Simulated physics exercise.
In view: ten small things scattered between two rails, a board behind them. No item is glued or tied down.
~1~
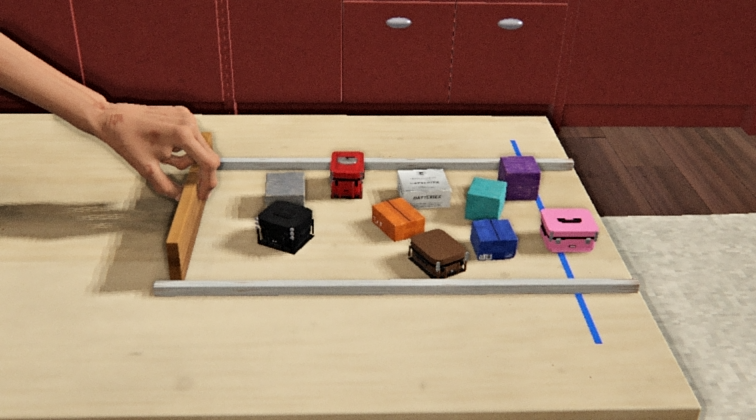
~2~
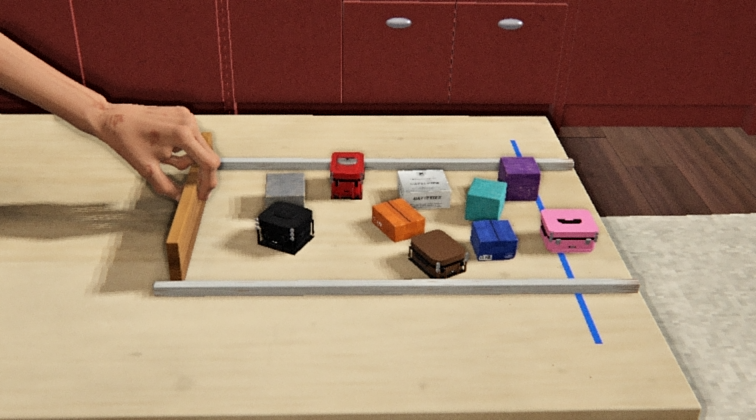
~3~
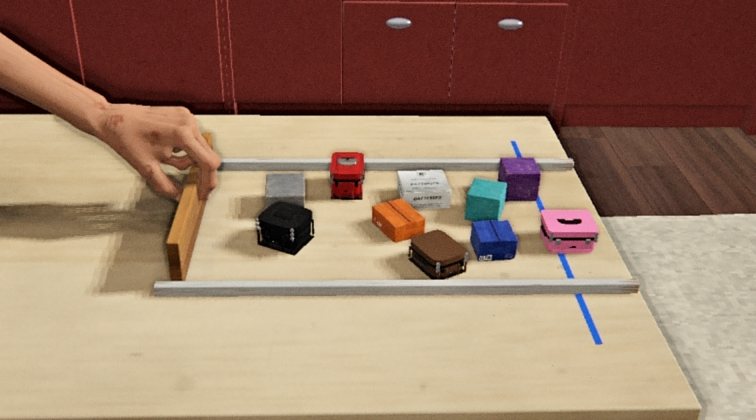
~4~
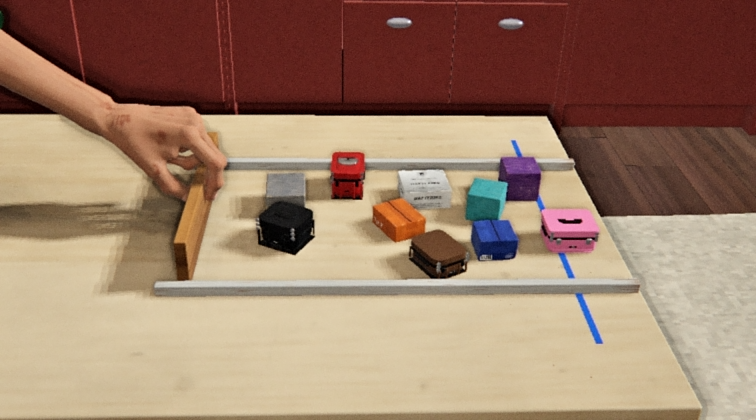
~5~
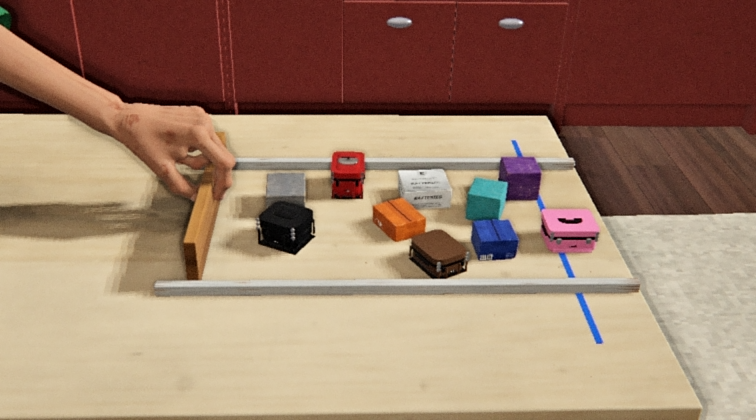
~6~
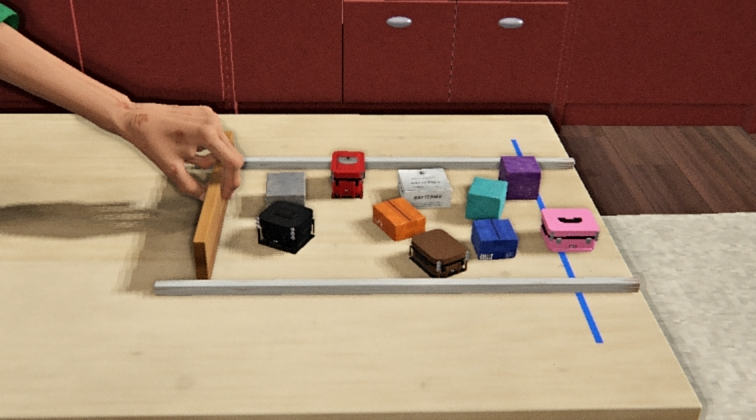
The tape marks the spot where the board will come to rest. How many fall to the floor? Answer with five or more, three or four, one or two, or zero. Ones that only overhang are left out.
The count that falls is five or more.
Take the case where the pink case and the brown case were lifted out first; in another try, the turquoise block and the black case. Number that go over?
Taking the two tries in turn, it comes to 4 and 3.
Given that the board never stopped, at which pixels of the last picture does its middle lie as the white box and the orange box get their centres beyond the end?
(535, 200) and (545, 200), roughly.
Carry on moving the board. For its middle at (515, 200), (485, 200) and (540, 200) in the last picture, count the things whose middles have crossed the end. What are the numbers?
It comes out as 3, then 0, then 4.
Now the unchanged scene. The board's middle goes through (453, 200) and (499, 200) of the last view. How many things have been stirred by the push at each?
By then 9, and 10.
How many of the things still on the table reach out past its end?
It totals 1.
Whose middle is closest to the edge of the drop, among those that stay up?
Blue box.
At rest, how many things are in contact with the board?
Number in contact with it: 4.
Soon after, none off yet; pink case at rest near (568, 231); purple block at rest near (519, 178); turquoise block at rest near (486, 200).
Then, none off yet; pink case at rest near (568, 231); purple block at rest near (520, 177); turquoise block moved about its own width near (511, 203).
Further on, none off yet; pink case moved about its own width near (609, 231); purple block moved well along near (595, 180); turquoise block moved well along near (593, 204).
At rest, the number that fall off is five or more; fallen, orange box, white box, turquoise block, purple block and pink case.
